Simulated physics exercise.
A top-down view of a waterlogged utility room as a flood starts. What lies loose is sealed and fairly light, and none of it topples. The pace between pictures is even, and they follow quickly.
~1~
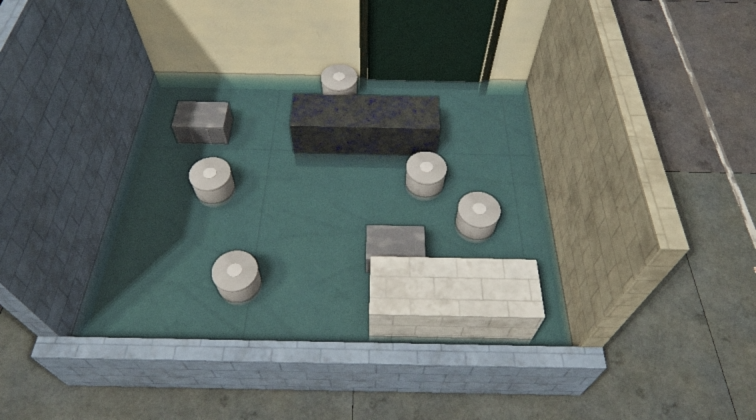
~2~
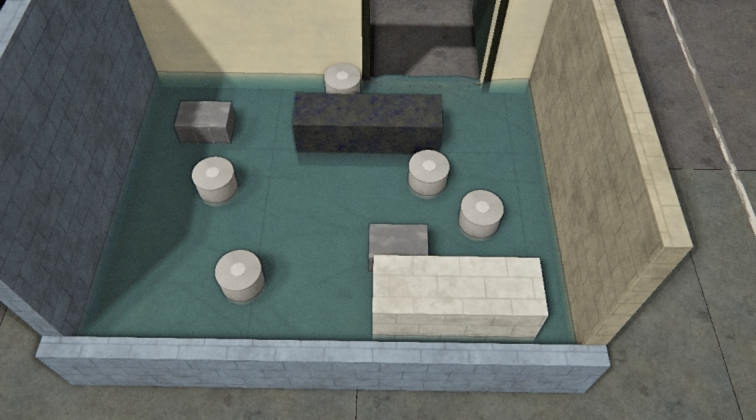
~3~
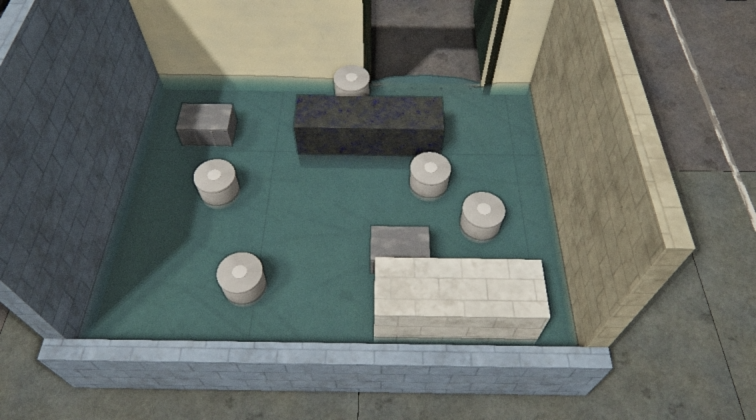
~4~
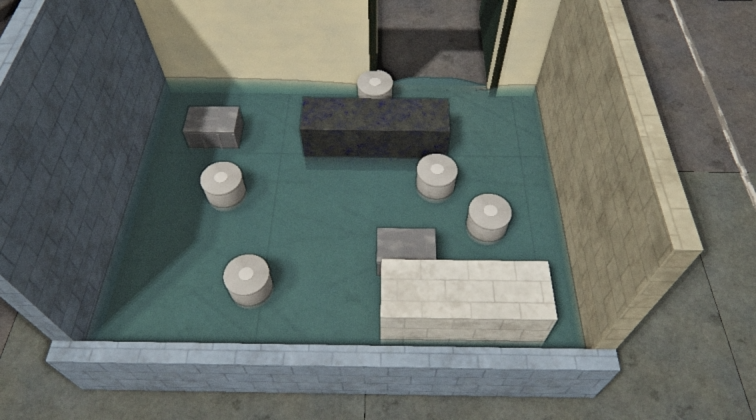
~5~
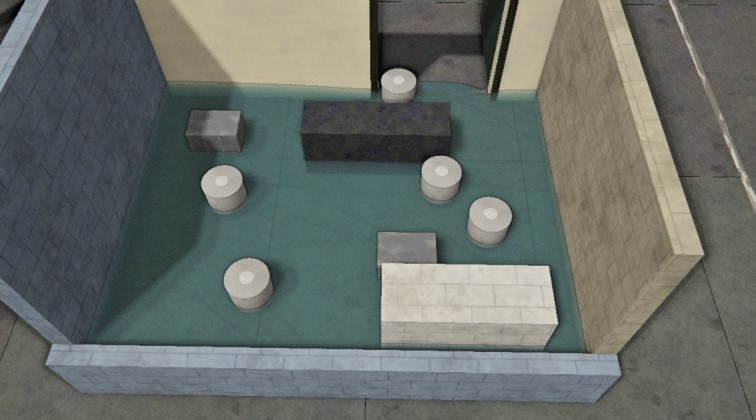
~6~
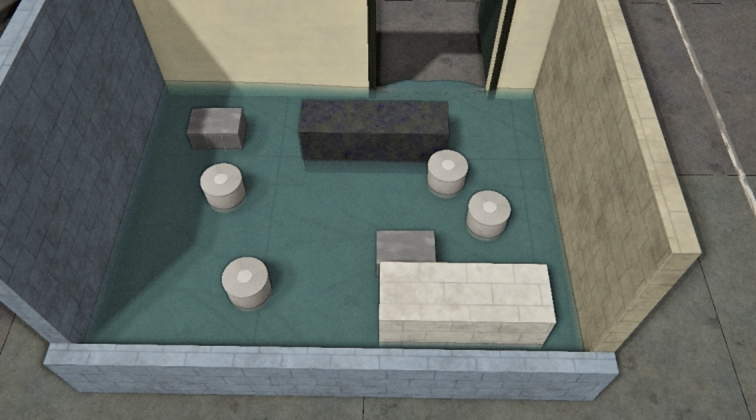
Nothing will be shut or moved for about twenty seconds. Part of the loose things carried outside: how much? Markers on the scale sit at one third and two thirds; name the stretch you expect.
The stretch from two thirds up.
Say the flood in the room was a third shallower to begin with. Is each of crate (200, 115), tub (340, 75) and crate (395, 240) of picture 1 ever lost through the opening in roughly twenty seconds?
Per object: Exited / exited / remained.
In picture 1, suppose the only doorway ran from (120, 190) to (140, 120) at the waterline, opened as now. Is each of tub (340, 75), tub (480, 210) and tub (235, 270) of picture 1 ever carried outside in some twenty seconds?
Each object, in the order asked: Flushed / not flushed / flushed.
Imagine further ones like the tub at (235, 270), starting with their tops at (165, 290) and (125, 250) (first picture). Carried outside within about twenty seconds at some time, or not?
Result, in listed order: Not lost / not lost.
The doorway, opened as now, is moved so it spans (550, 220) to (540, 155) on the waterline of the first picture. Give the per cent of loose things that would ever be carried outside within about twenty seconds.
Roughly 60 in a hundred.
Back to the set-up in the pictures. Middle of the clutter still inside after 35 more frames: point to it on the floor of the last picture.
Roughly at (422, 209).
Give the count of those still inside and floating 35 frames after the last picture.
The answer would be 2.
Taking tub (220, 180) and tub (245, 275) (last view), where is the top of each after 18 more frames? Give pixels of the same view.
About (269, 118) and (271, 250).
A moment on, 1 of 7 are out; 6 afloat.
Next, 4 of 7 are out; 3 afloat.
Later, 5 of 7 are out; 2 afloat.
In the end, 5 of 7 are out; 2 afloat.
